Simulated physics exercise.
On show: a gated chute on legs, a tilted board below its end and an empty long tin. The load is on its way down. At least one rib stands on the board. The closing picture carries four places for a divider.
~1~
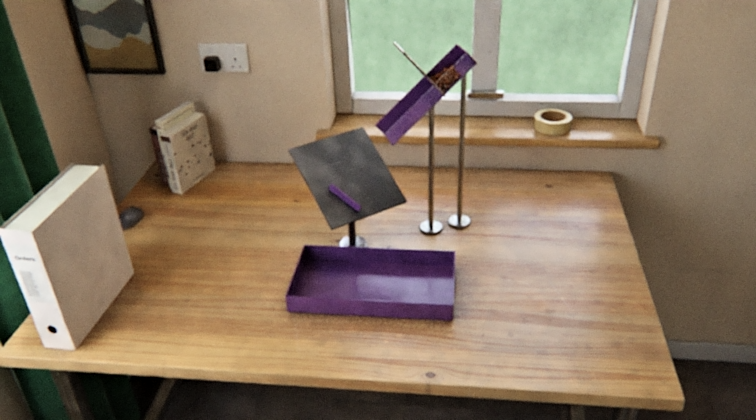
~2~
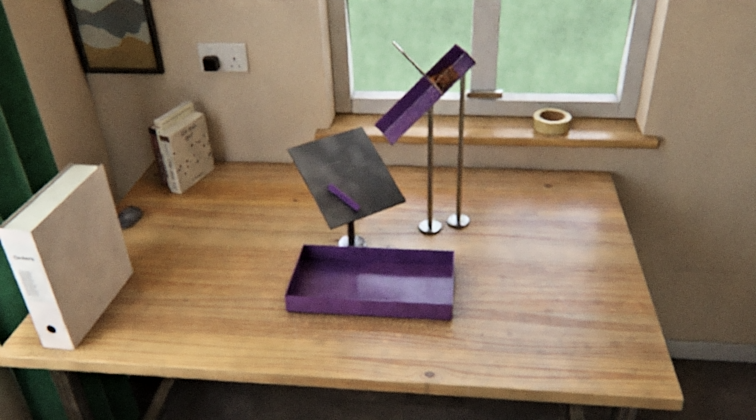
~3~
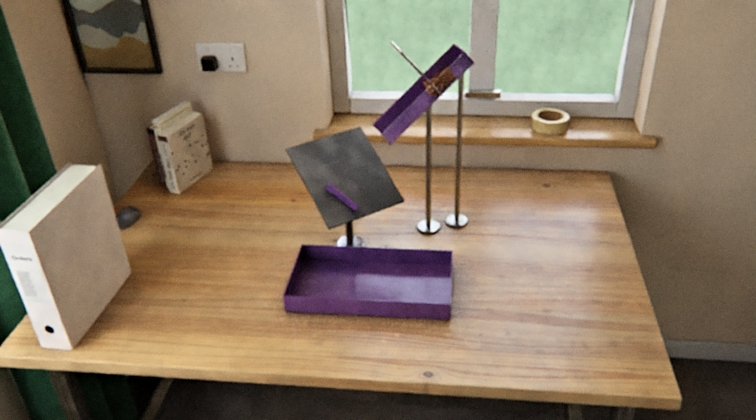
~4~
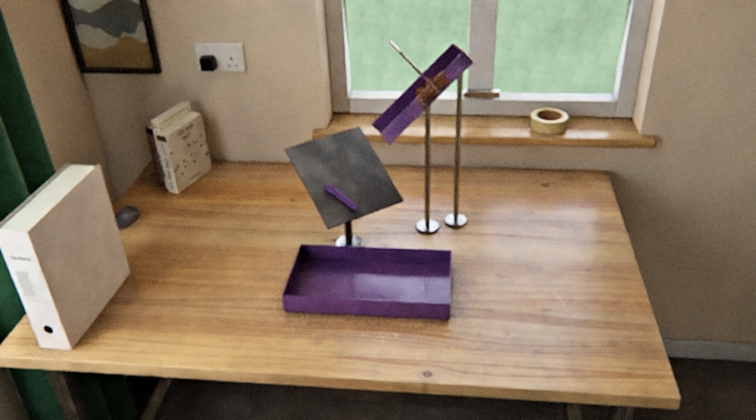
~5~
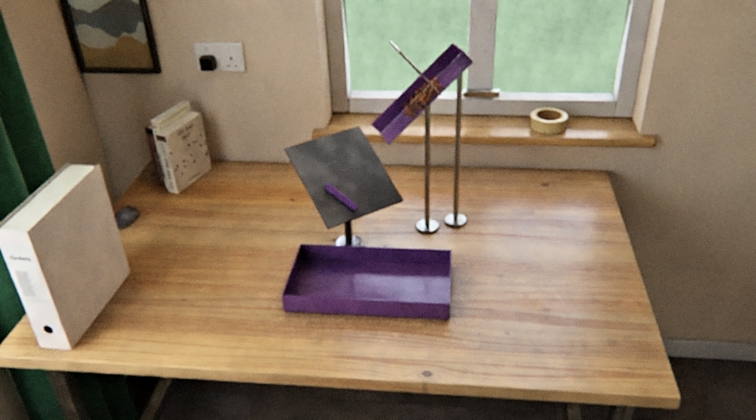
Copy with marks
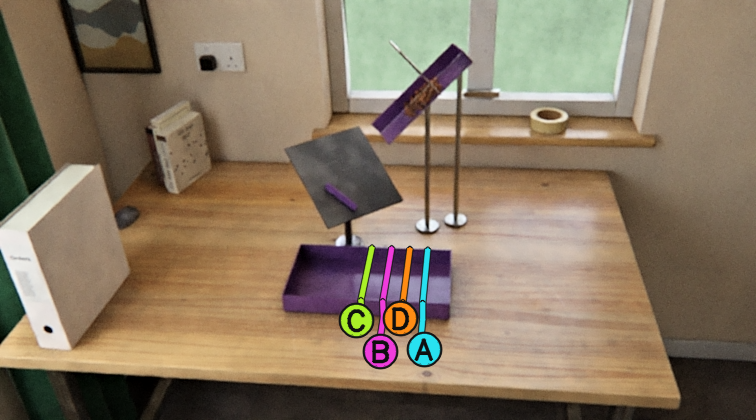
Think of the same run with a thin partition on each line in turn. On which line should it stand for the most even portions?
The answer is line B.
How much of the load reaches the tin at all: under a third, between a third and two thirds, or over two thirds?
About that: Over two thirds.
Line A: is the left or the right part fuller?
The left side.
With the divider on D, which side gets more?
More lands on the left.
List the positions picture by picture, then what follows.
Load behind the gate (444, 80), cereal balls; lip of the chute (389, 140), sloping fairly steeply, in the first frame.
Middle of the board (347, 175), tilted fairly steeply; middle of its low edge (370, 215); of its high edge (326, 137), in the second frame.
Front corners of the tin (283, 296) and (450, 304), empty; front of the load (428, 90), in the third frame.
Middle of the load (433, 86); its front (419, 102), roughly a quarter of the way to the lip; rib from (327, 183) to (357, 206), in the fourth frame.
Middle of the load (424, 97); its front (406, 114), roughly half of the way to the lip, in the fifth frame.
On the marked copy, line A crosses the front rim at (422, 302); line B crosses the front rim at (382, 300); line C crosses the front rim at (361, 299); line D crosses the front rim at (402, 301).
With A, of what is caught, almost all on the left of the divider, about a tenth on the right.
With B, of what is caught, roughly half on the left of the divider, roughly half on the right.
With C, of what is caught, about a tenth on the left of the divider, almost all on the right.
With D, of what is caught, the larger part on the left of the divider, about a tenth on the right.
